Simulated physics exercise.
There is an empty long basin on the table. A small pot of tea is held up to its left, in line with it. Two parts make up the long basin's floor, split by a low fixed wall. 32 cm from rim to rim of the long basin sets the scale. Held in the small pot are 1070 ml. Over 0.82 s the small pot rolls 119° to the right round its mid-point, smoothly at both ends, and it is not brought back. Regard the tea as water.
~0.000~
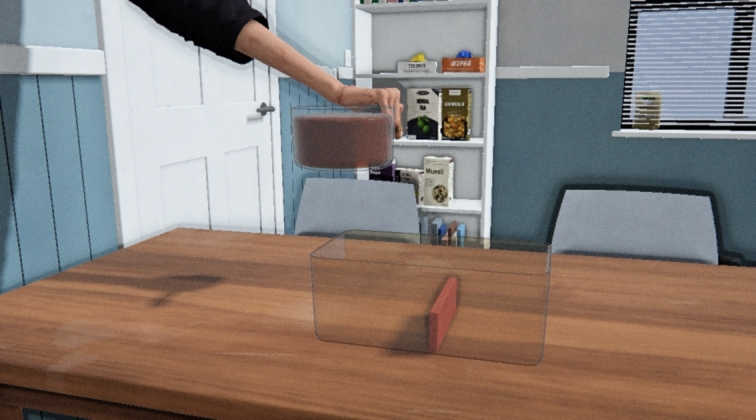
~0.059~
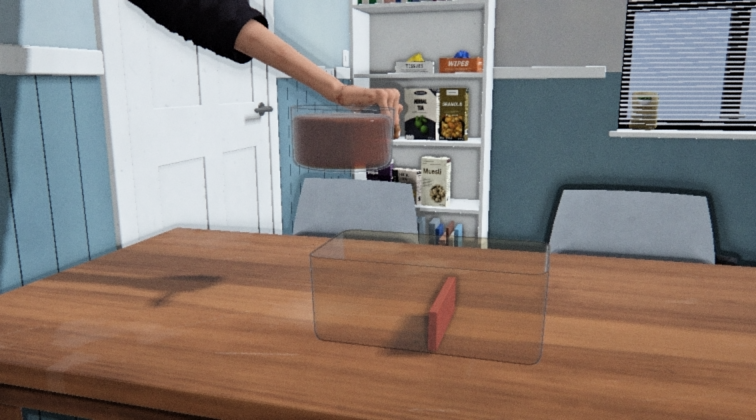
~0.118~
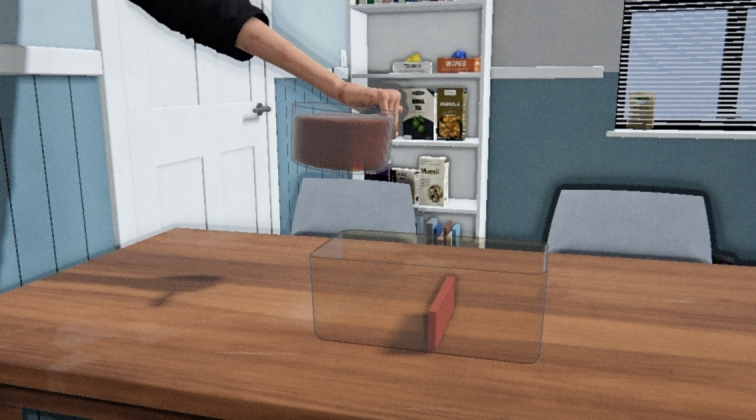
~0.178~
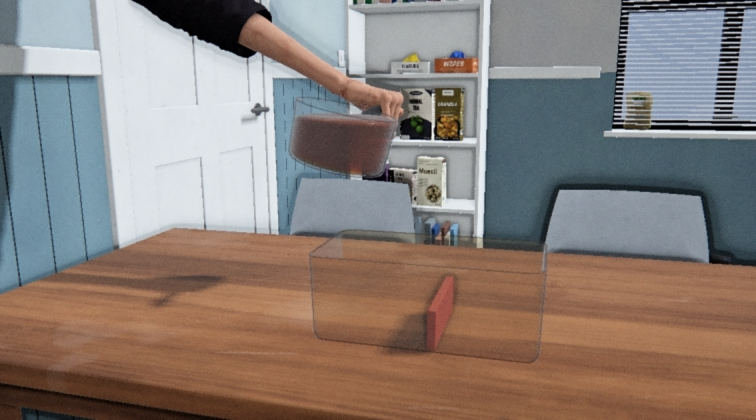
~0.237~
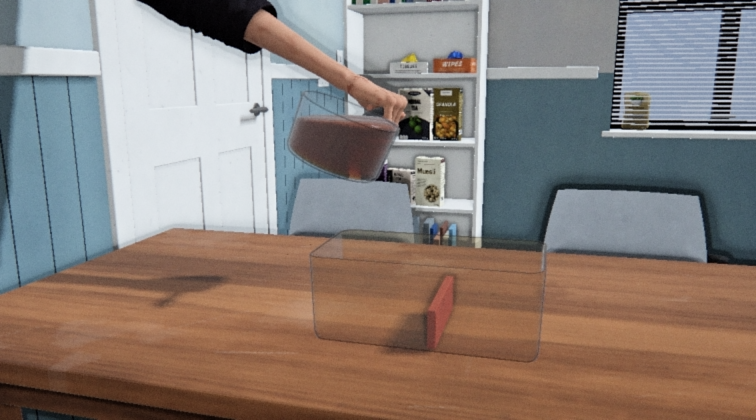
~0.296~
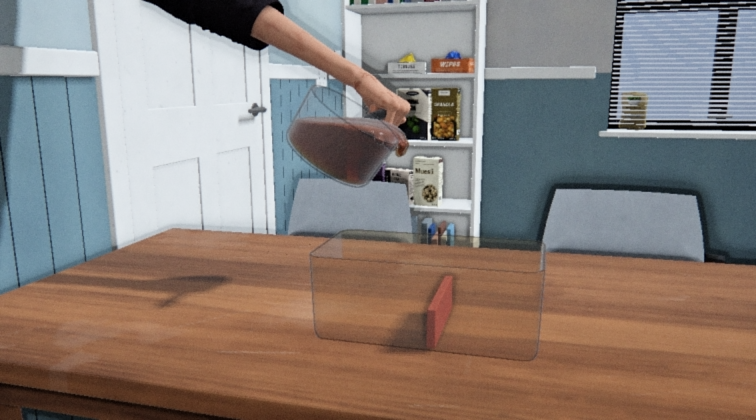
At a wooden table, a hand held a small clear pot of reddish-brown tea above an empty see-through basin with a low red wall inside, then steadily tilted it to the right.
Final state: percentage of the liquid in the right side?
Approximately 38 %.
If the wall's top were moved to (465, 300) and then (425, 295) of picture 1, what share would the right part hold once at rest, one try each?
Respectively 10 and 65 %.
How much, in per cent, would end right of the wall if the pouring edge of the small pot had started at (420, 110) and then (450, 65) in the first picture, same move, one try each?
I'd say 70 percent on the first go, 80 percent on the next.
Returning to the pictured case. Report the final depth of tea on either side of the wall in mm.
On the left it stands about 24 mm, on the right about 18 mm.
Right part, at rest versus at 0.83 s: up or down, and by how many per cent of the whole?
Its share increases, some 1 in a hundred.
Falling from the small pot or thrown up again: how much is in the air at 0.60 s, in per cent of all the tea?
Roughly 40 percent.
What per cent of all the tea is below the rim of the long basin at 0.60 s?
About 38 per cent.
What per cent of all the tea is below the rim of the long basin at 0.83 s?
Some 92 percent.
Then, 0.60 s in, the tilt is 100° and 23 per cent is still to pour, 12 is left of the wall and 25 right of it.
Then, 0.83 s in, the tilt is 119° and 2 per cent is still to pour, 55 is left of the wall and 36 right of it.
Then, 1.06 s in, the tilt is 119° and 0 per cent is still to pour, 60 is left of the wall and 37 right of it.
Then, 1.32 s in, the tilt is 119° and 0 per cent is still to pour, 60 is left of the wall and 37 right of it.
Finally, 60 per cent lies left of the wall, 38 right of it and 3 outside.
